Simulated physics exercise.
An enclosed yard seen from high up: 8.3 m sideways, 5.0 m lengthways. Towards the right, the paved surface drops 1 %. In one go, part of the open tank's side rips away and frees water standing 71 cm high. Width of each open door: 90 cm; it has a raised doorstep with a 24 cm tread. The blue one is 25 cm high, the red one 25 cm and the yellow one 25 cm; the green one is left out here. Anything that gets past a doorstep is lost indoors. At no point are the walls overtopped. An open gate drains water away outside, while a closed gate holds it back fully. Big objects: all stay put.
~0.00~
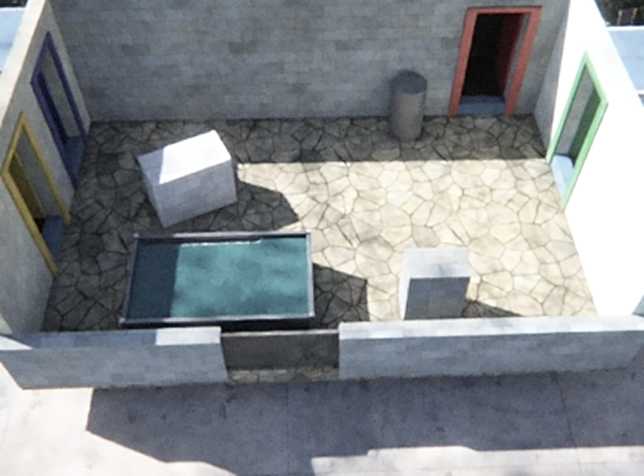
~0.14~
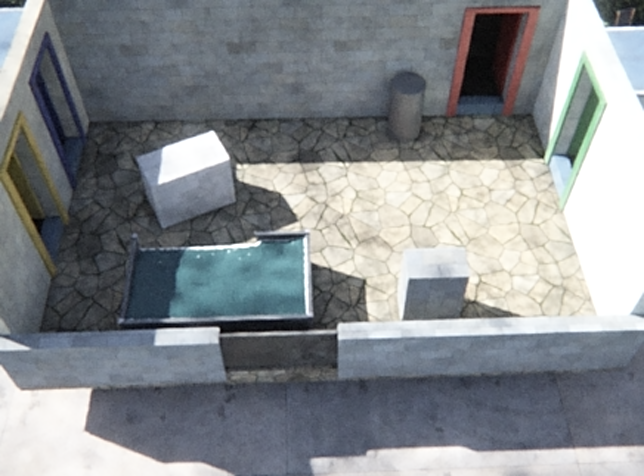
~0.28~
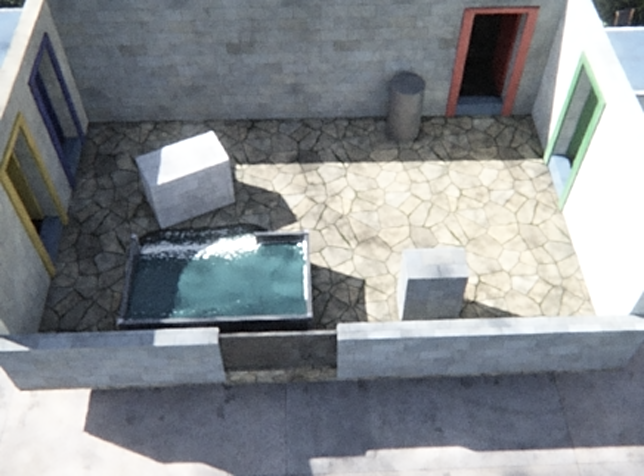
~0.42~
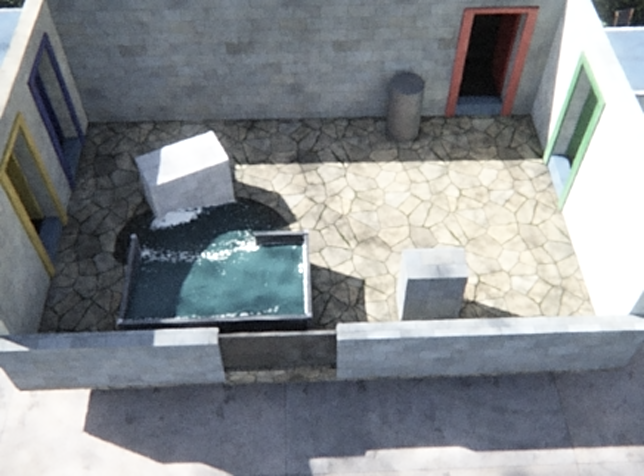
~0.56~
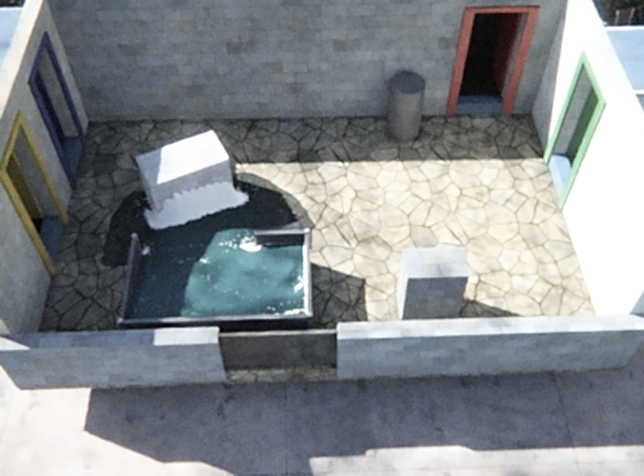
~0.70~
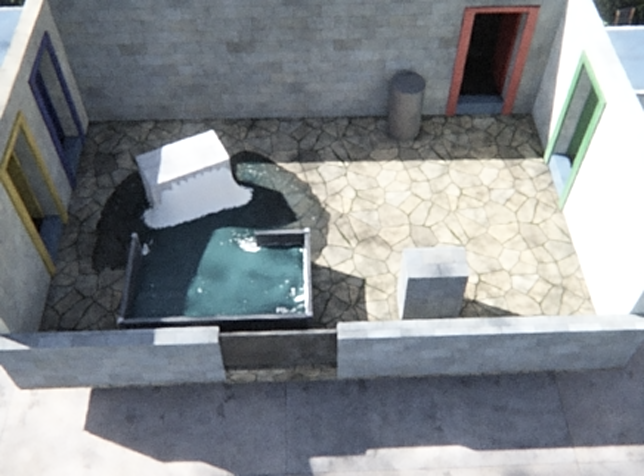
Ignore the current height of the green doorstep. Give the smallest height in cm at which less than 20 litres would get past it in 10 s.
Close to 12.5 cm is just enough.
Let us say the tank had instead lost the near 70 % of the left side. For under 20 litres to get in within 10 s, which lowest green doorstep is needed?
Required height: Approx. 6.5 cm.
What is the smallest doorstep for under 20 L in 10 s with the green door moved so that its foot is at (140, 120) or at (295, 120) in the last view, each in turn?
14.0 and 12.5 cm.
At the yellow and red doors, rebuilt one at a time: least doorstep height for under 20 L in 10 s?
You'd want about 20 centimetres at yellow and about 7.0 centimetres at red.
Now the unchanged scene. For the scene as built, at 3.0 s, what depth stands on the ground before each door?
In cm: Green 1, blue 11, red 2, yellow 17.
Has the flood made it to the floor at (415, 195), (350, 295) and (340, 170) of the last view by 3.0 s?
Listed order - soaked through, unwetted, soaked through.
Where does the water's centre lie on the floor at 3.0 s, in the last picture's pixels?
(246, 219) or so.
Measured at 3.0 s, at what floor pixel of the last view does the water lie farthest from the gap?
The farthest wet point sits near (533, 117).
After 1.4 s water covers 25 % of the floor, deepest (48 cm) near (186, 221); it has not reached the green door.
After 3.0 s water covers 70 % of the floor, deepest (27 cm) near (533, 117); 1 cm at the green door, 0 litres in over its 27 cm doorstep.
After 10.0 s water covers 100 % of the floor, deepest (16 cm) near (607, 345); 6 cm at the green door, 0 litres in over its 27 cm doorstep.
At the green door as built, the water arrived by 3.0 s and peaked near 19 cm at 6.6 s.
Run again over the same 10 s with other heights there, 59 litres in over 9.5 cm, 3 litres over 15.5 cm. The limit of 20 litres is kept from about 12.5 cm up.
